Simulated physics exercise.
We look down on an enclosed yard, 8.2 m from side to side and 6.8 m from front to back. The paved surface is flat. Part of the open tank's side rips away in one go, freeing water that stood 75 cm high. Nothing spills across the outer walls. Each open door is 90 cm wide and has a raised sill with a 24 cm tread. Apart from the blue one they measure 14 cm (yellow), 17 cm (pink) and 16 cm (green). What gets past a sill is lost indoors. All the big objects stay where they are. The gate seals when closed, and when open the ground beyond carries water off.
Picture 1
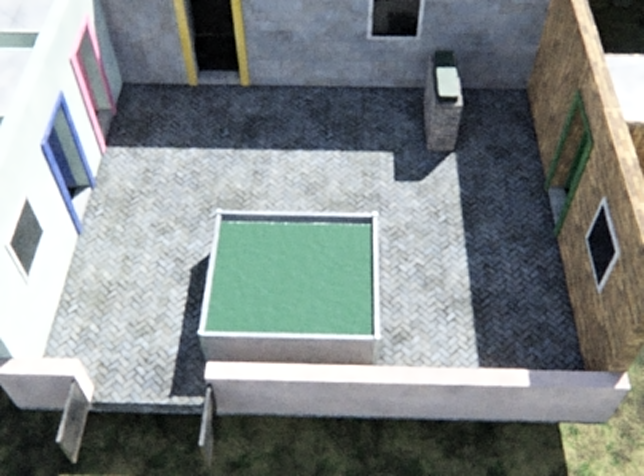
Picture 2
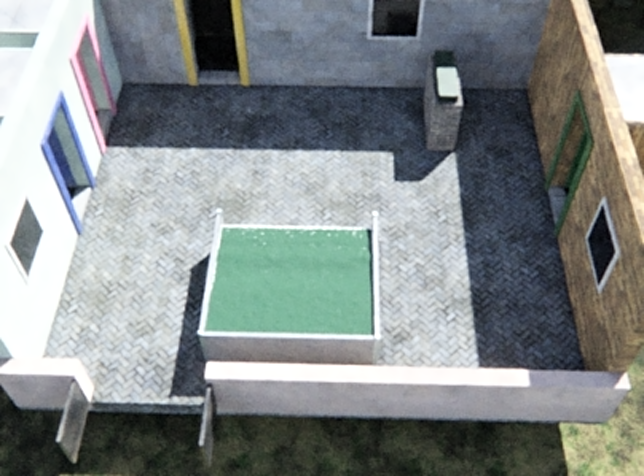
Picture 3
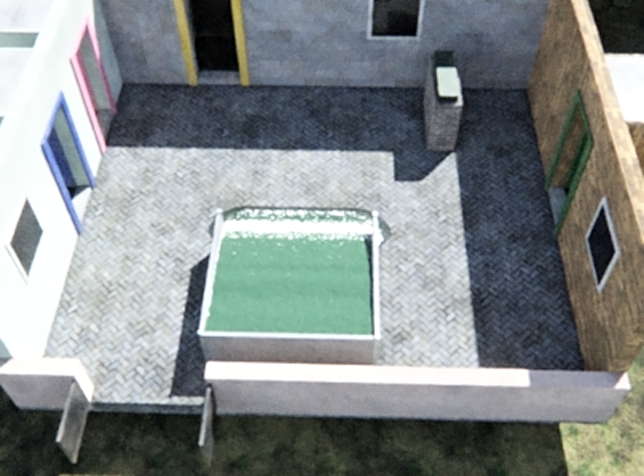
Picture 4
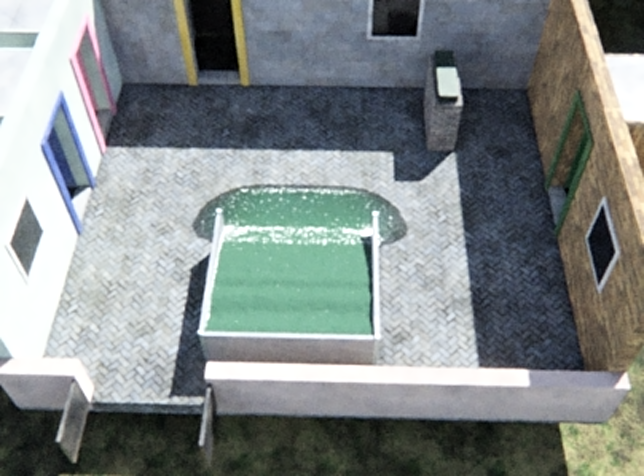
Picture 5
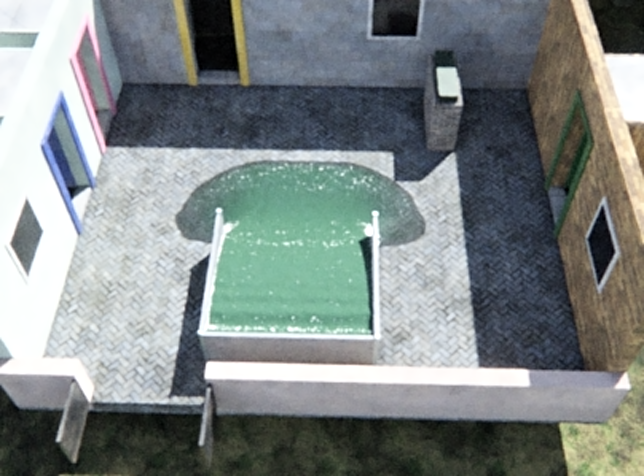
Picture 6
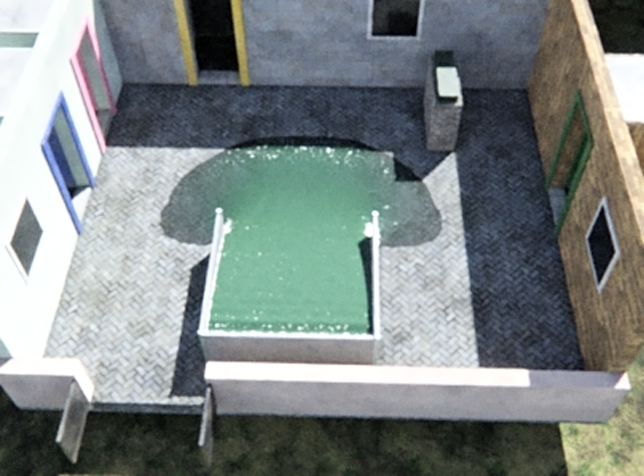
At first, an open tank of green water sits whole and still in a paved, walled yard. Then its far side gives way and water pours out through the gap, spreading in a widening, rounded sheet across the paving toward the back wall, while the level inside the tank drops.
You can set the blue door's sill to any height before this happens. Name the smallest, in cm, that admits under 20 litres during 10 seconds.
About 5.5 cm.
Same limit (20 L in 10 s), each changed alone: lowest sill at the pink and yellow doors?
About 15 cm at pink and 23 cm at yellow.
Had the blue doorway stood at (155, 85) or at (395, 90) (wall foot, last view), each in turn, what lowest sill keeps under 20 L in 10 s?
About 25 and 28 cm.
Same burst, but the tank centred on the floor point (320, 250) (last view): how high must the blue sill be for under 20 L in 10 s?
Some 7.0 cm.
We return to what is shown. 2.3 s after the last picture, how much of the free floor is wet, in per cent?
Some 50 per cent of it.
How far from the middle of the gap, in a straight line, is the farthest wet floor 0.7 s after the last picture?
Some 4.4 m out.
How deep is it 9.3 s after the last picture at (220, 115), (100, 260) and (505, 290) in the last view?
About 8, 6 and 5 cm.
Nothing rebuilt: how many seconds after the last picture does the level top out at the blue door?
Around 7.0 s.
Then, 0.7 s after the last picture water covers 40 % of the floor, deepest (31 cm) near (308, 90); it has not reached the blue door.
Then, 2.3 s after the last picture water covers 50 % of the floor, deepest (42 cm) near (140, 87); 2 cm at the blue door, 0 litres in over its 8 cm sill.
Then, 9.3 s after the last picture water covers 100 % of the floor, deepest (14 cm) near (216, 389); 7 cm at the blue door, 4 litres in over its 8 cm sill.
At the blue door as built, the water peaked near 10 cm, 7.1 s after the last picture.
Run again over the same 10 s with other heights there, 33 litres in over 4.5 cm, 9 litres over 7 cm. The limit of 20 litres is kept from about 5.5 cm up.
